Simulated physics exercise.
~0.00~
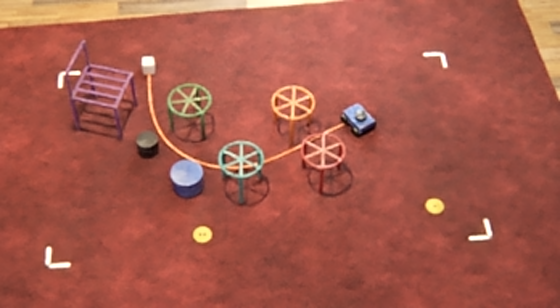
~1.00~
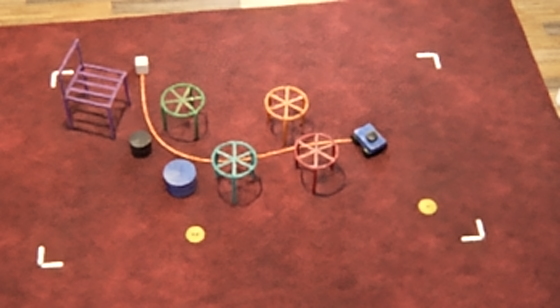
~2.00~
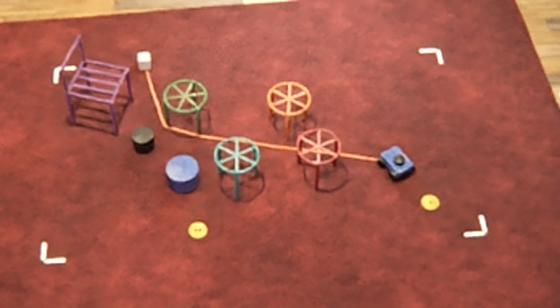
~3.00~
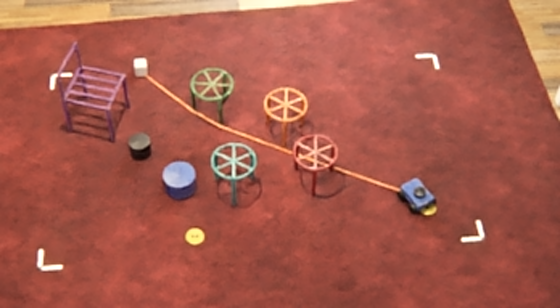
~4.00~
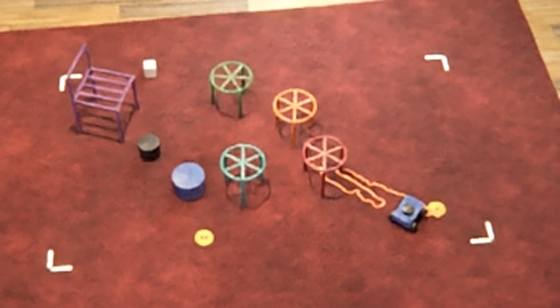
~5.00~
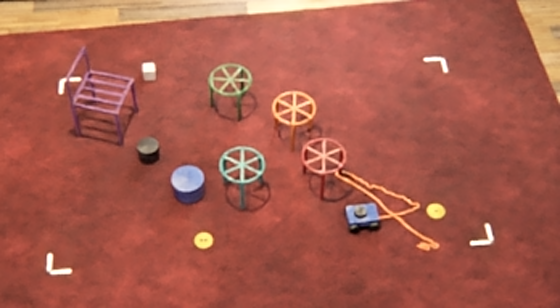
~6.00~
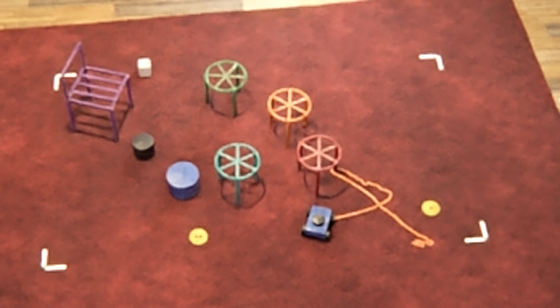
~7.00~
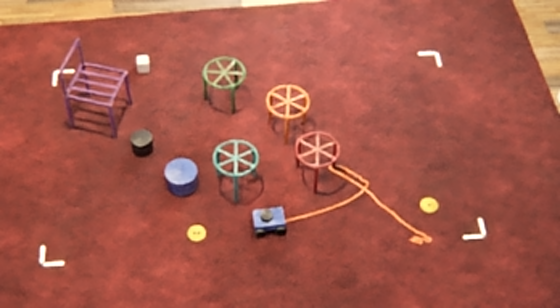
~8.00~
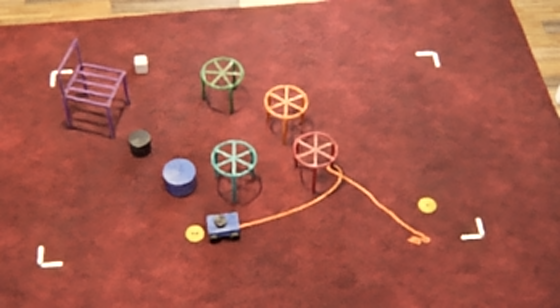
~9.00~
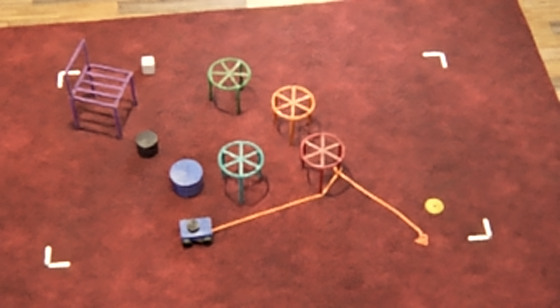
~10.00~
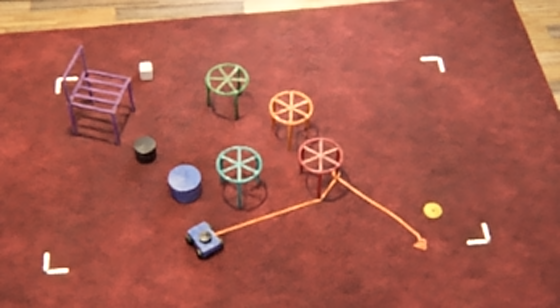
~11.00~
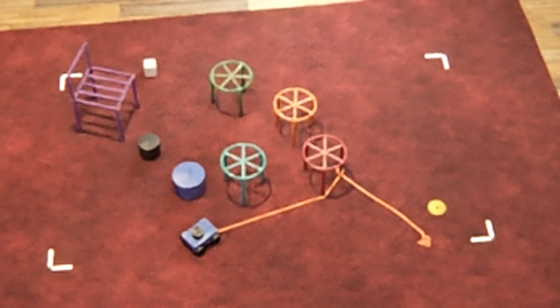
Small blue cart towing an orange lead past stools, shifting the green one, pulling free, then stopping at the left yellow mark.
